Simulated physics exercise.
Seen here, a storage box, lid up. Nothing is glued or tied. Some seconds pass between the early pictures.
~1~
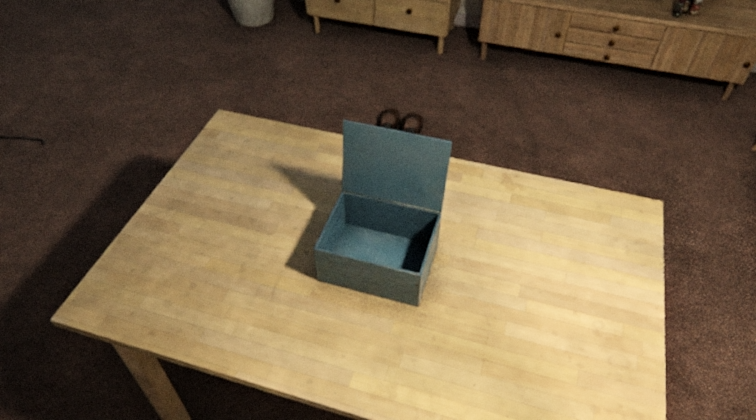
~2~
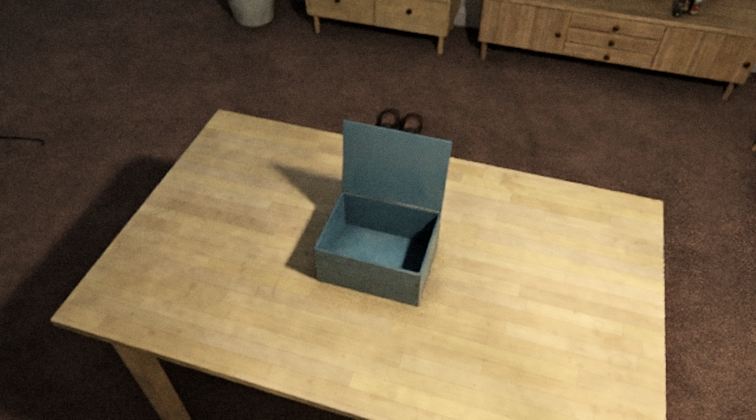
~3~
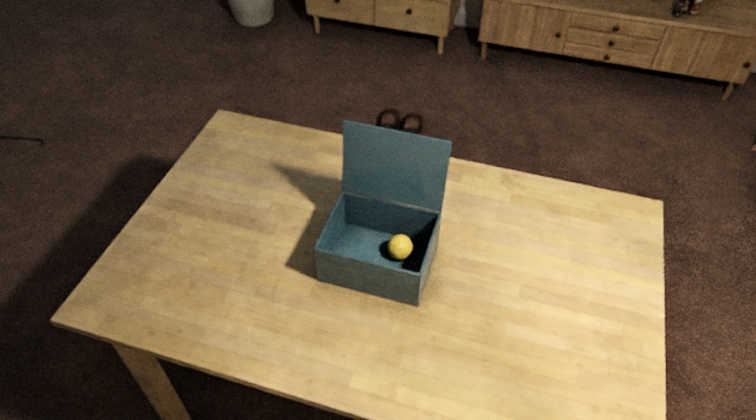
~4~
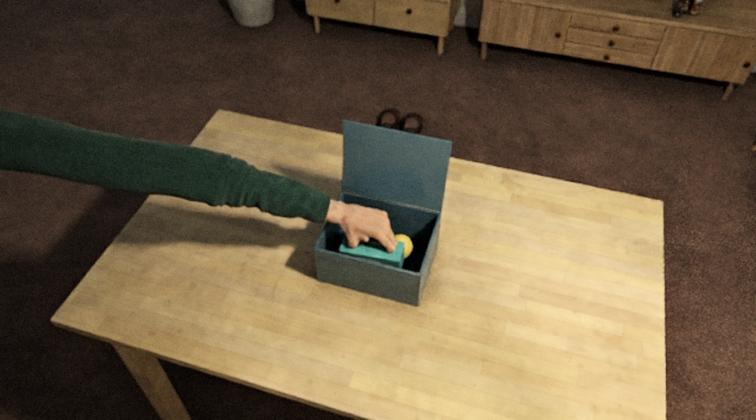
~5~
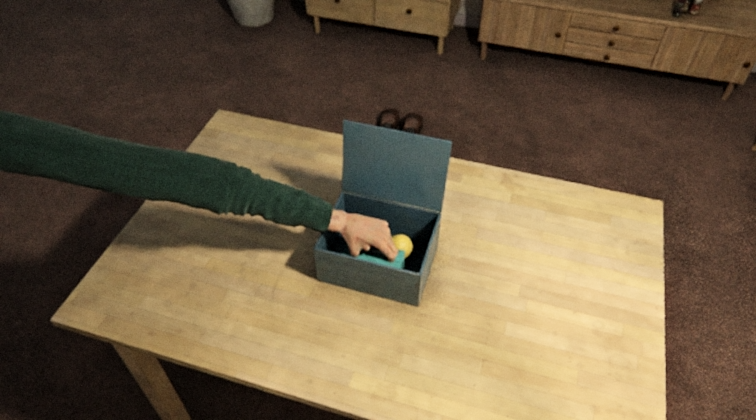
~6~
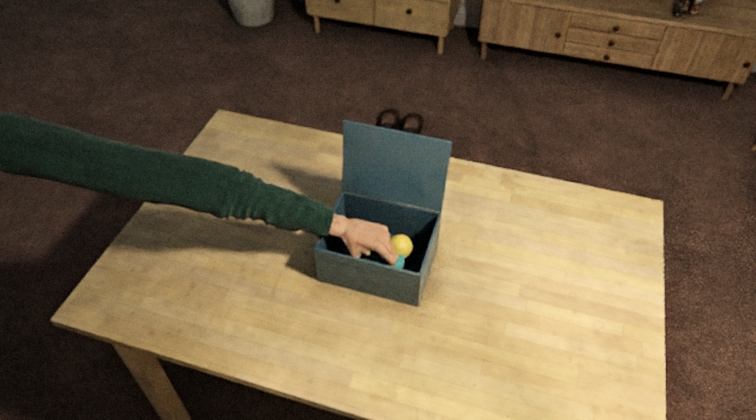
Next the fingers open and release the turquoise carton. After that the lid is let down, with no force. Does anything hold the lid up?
Here the lid shuts flat.
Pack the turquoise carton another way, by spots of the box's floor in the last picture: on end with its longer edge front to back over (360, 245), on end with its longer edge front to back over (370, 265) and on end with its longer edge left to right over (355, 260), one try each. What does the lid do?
First try: It is held up; second try: It is held up; third try: It will not close.
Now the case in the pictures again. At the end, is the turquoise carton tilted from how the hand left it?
It stays as placed.
Then, 1.50 s later than the last frame, lid 71° above the rim.
Then, 1.80 s later than the last frame, lid 33° above the rim.
When it is over, lid shut; both as before. End places, in pixels of the last picture, turquoise carton near (373, 268).
